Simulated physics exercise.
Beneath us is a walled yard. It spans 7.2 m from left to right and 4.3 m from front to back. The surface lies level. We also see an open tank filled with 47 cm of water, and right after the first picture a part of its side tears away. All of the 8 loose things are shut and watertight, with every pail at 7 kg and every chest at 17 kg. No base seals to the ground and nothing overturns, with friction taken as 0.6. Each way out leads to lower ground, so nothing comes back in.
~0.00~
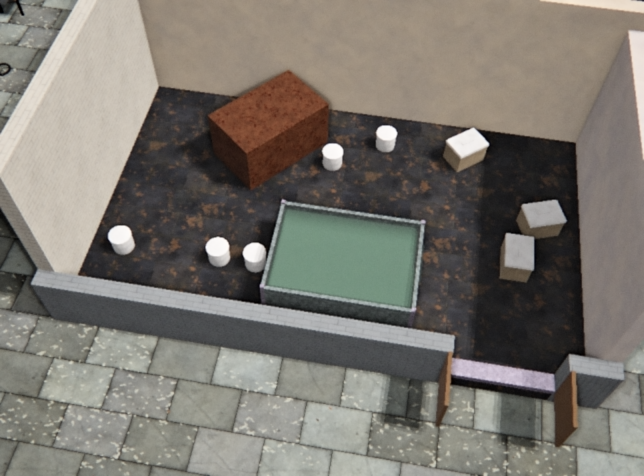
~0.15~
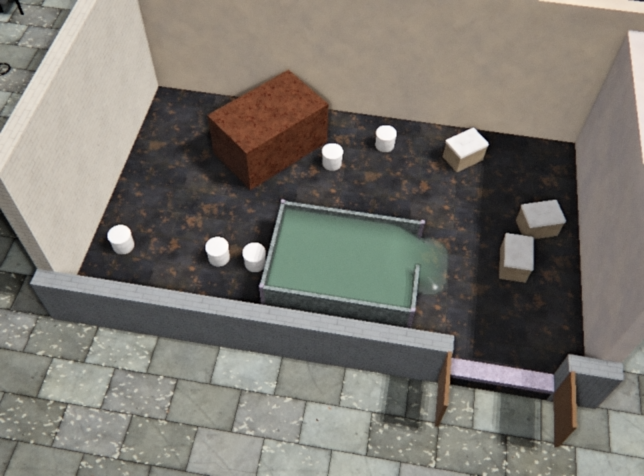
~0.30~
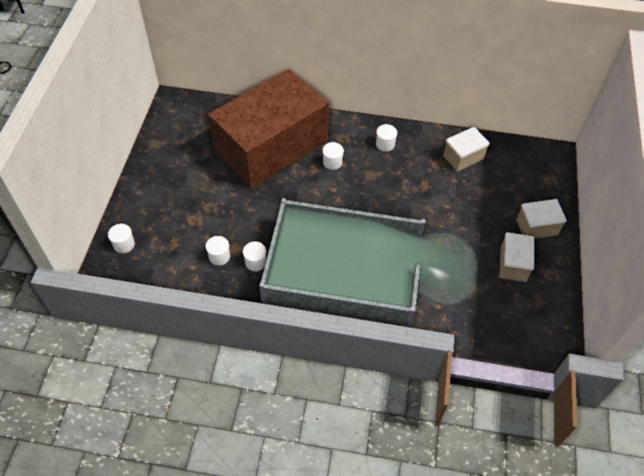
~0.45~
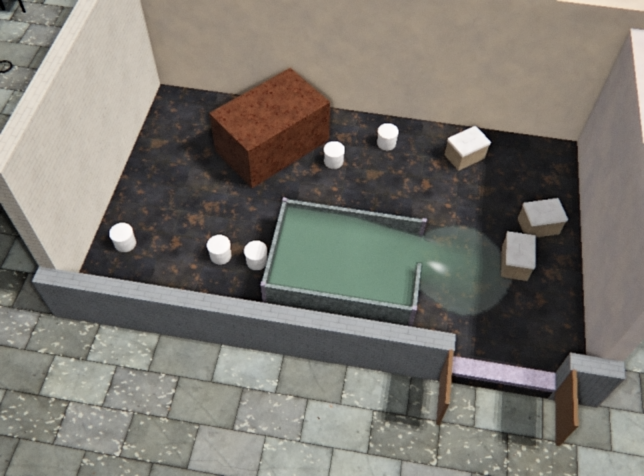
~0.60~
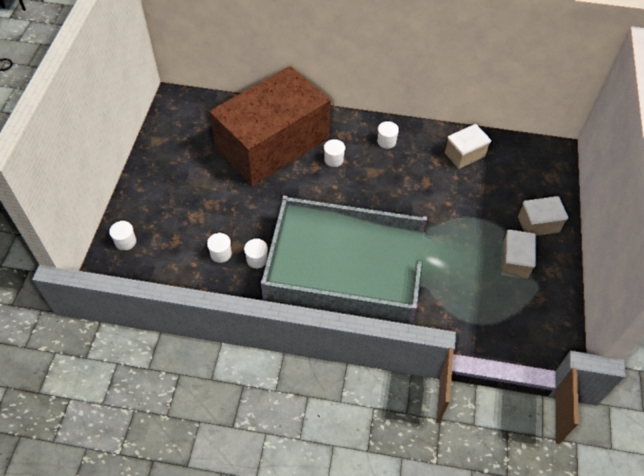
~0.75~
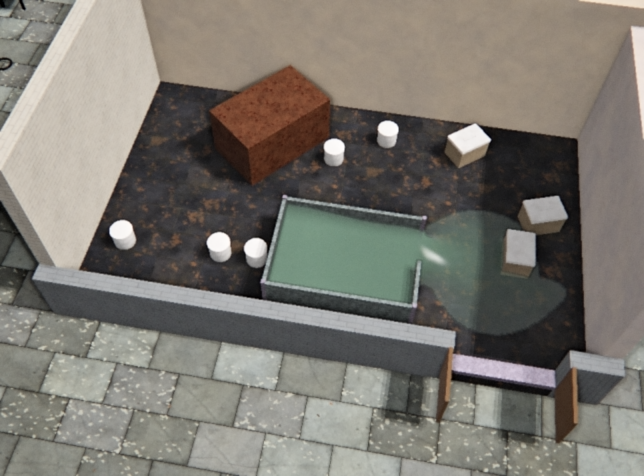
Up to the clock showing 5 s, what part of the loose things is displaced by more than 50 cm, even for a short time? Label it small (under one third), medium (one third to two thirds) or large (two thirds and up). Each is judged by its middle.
Small.
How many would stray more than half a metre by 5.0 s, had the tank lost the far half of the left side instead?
You'd get 2 in that case.
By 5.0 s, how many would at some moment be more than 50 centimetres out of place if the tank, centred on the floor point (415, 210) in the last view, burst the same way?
Then 1.
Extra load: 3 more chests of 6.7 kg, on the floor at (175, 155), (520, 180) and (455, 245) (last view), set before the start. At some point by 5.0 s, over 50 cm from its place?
First falls shy, second exceeds it, third exceeds it.
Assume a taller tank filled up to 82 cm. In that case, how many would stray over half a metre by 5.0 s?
Then it comes to 4.
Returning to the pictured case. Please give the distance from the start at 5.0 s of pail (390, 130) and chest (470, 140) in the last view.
The first ends 0 centimetres from its start and the second 20 centimetres.
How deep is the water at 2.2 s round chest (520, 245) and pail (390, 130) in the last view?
About 18 and 0 cm.
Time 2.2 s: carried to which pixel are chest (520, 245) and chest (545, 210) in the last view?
Approx. (577, 251); approx. (570, 185).
After 1.1 s 0 of 8 are over 50 cm from their spots; 0 afloat.
After 2.2 s 2 of 8 are over 50 cm from their spots; 1 afloat.
After 3.5 s 2 of 8 are over 50 cm from their spots; 2 afloat.
After 5.0 s 2 of 8 are over 50 cm from their spots, and 2 have been at some point; 2 afloat.
